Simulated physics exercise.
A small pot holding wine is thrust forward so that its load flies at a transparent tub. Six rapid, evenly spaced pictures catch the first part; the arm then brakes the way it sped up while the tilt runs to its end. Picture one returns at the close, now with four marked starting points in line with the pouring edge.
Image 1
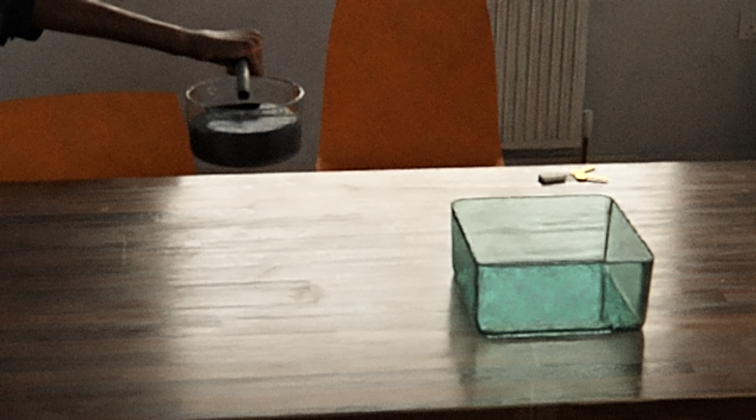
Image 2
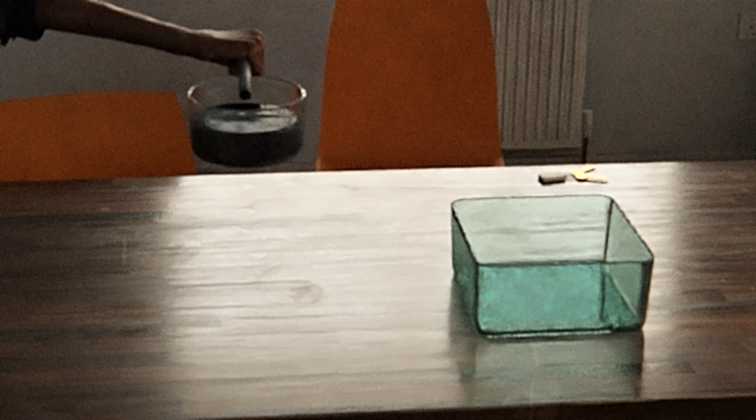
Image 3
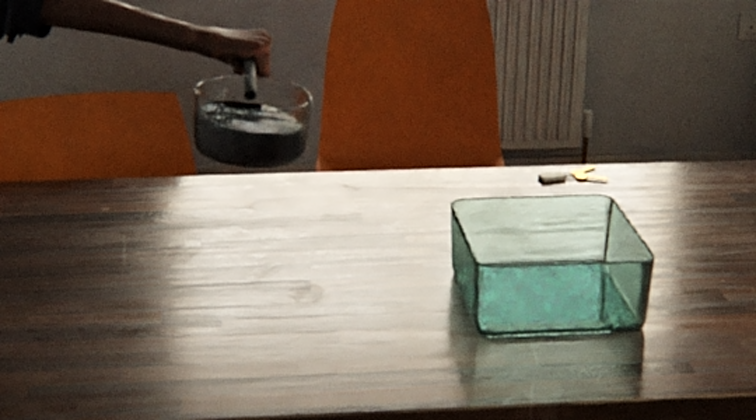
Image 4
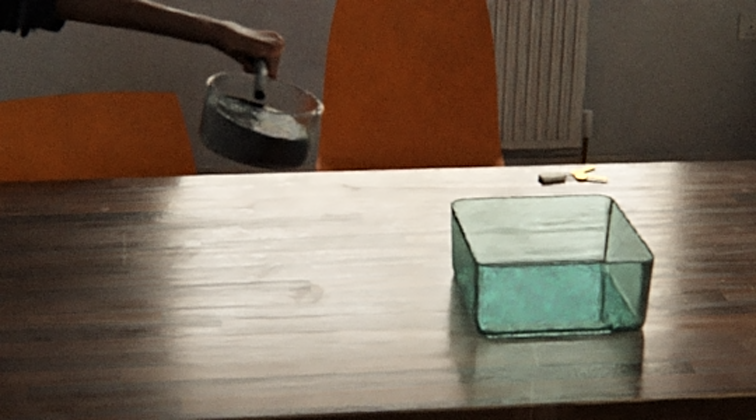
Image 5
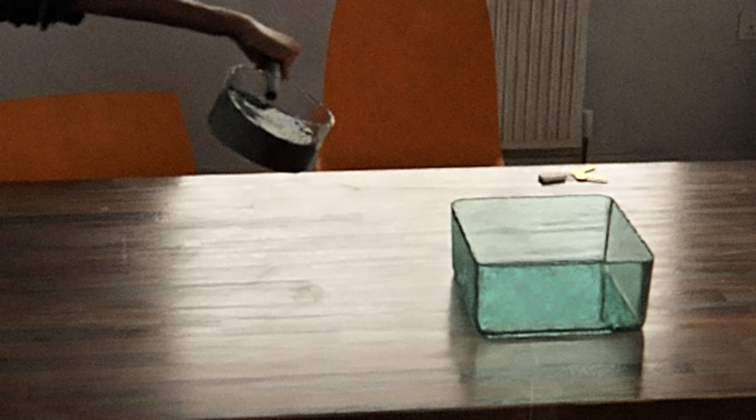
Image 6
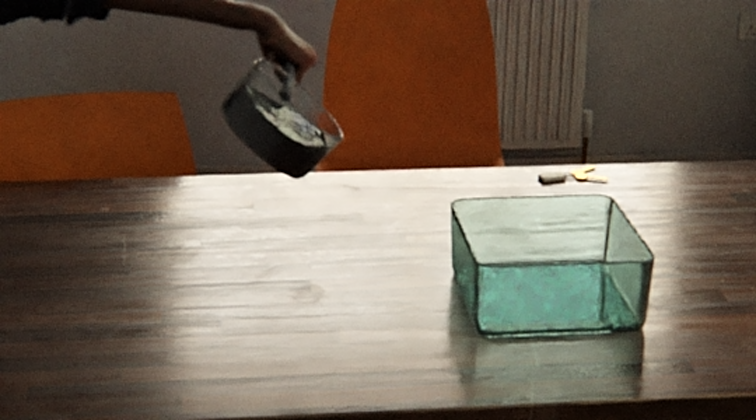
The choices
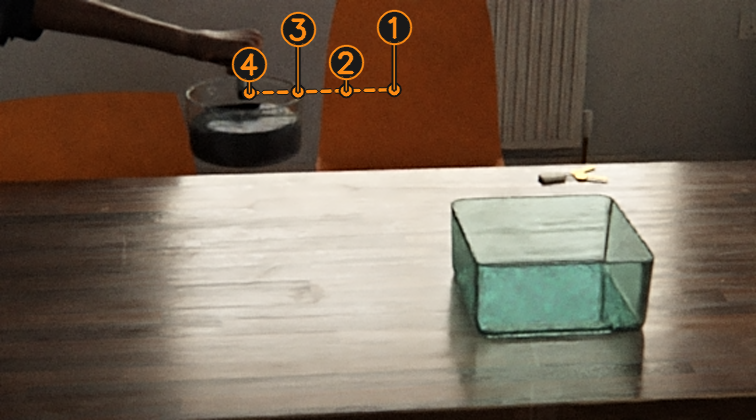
In a dim room with a radiator on the grey wall, a fixed camera looks slightly down across a dark, glossy wooden table with orange chairs behind it. A green-tinted, transparent square tub stands at right near a small key-like item, while a hand at upper left holds a clear round pot of dark liquid. The hand moves the pot slightly right, then tilts it steadily rightward, the liquid staying inside.
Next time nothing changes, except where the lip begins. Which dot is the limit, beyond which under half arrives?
Go for 2.
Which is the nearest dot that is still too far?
That is dot 3.
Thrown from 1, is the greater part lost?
No.
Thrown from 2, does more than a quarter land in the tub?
Yes, clearly.
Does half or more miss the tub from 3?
Yes, that goes wrong.
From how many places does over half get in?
Two of the four.
In orange, 1 at (394, 89); 2 at (346, 90); 3 at (298, 91); 4 at (249, 92).
Choosing 1, about 71 % lands in the tub, 6 % falls short and 23 % goes beside or beyond.
Choosing 2, about 72 % lands in the tub, 8 % falls short and 20 % goes beside or beyond.
Choosing 3, about 7 % lands in the tub, 90 % falls short.
Choosing 4, about 0 % lands in the tub, 99 % falls short.
